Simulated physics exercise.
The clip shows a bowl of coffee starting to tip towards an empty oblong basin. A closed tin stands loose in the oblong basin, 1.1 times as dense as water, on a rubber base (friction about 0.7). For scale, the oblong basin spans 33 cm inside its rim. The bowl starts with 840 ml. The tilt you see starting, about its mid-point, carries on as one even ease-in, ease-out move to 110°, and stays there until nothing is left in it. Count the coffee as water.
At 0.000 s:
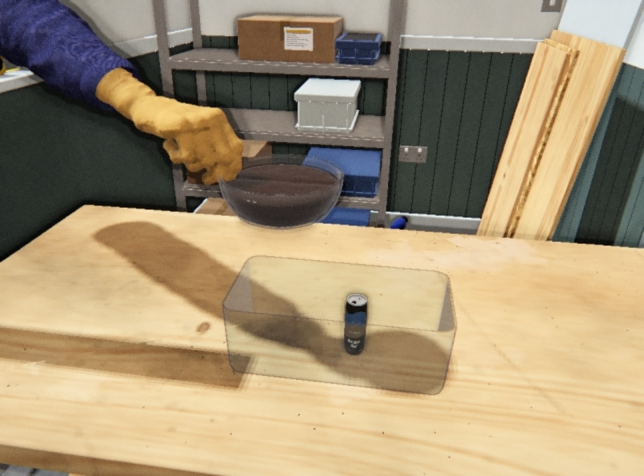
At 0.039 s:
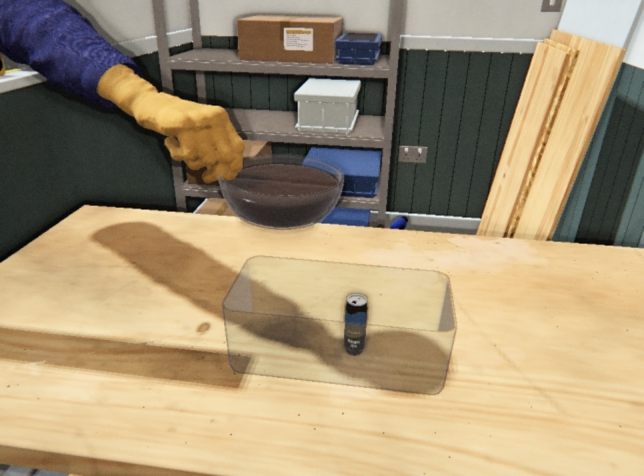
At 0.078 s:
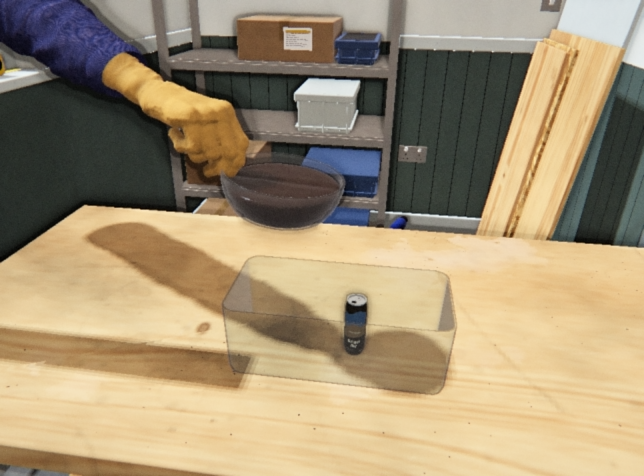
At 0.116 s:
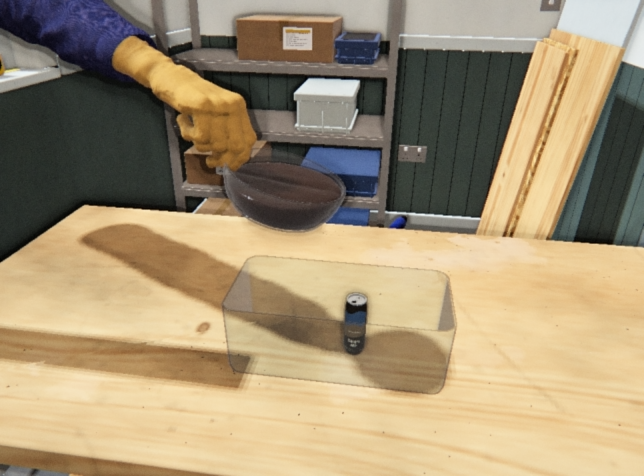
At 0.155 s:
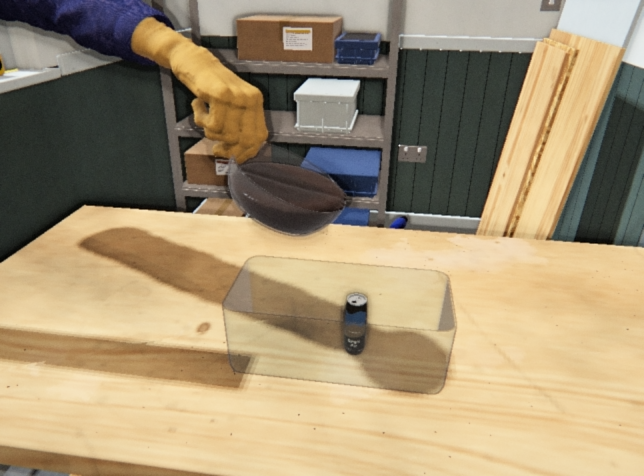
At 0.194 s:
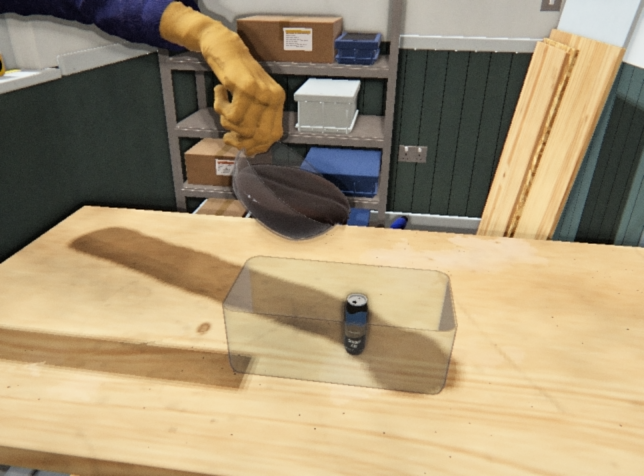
At the start, a gloved hand holds a glass bowl of dark liquid level above a wooden table, behind a clear oblong basin with a small dark can standing inside. The hand then rises and moves right, tilting the bowl gradually, then steeply, down to the right, while basin and can stay still.
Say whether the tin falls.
The tin keeps standing.
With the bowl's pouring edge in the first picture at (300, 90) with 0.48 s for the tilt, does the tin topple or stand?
Then it topples.
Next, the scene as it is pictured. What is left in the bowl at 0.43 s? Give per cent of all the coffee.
Near 3 in a hundred.
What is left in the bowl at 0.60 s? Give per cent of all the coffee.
Near 0 in a hundred.
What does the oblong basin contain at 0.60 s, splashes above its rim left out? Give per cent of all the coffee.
Some 94 per cent.
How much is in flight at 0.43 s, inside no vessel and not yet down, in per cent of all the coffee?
Some 34 per cent.
Then, 0.43 s in, the tilt is 107° and 3 per cent is still to pour; the tin stands where it began.
Then, 0.60 s in, the tilt is 110° and 0 per cent is still to pour; the tin stands where it began.
Then, 0.78 s in, the tilt is 110° and 0 per cent is still to pour; the tin stands where it began.
Then, 0.98 s in, the tilt is 110° and 0 per cent is still to pour; the tin stands where it began.
Finally, the tin stands where it began.
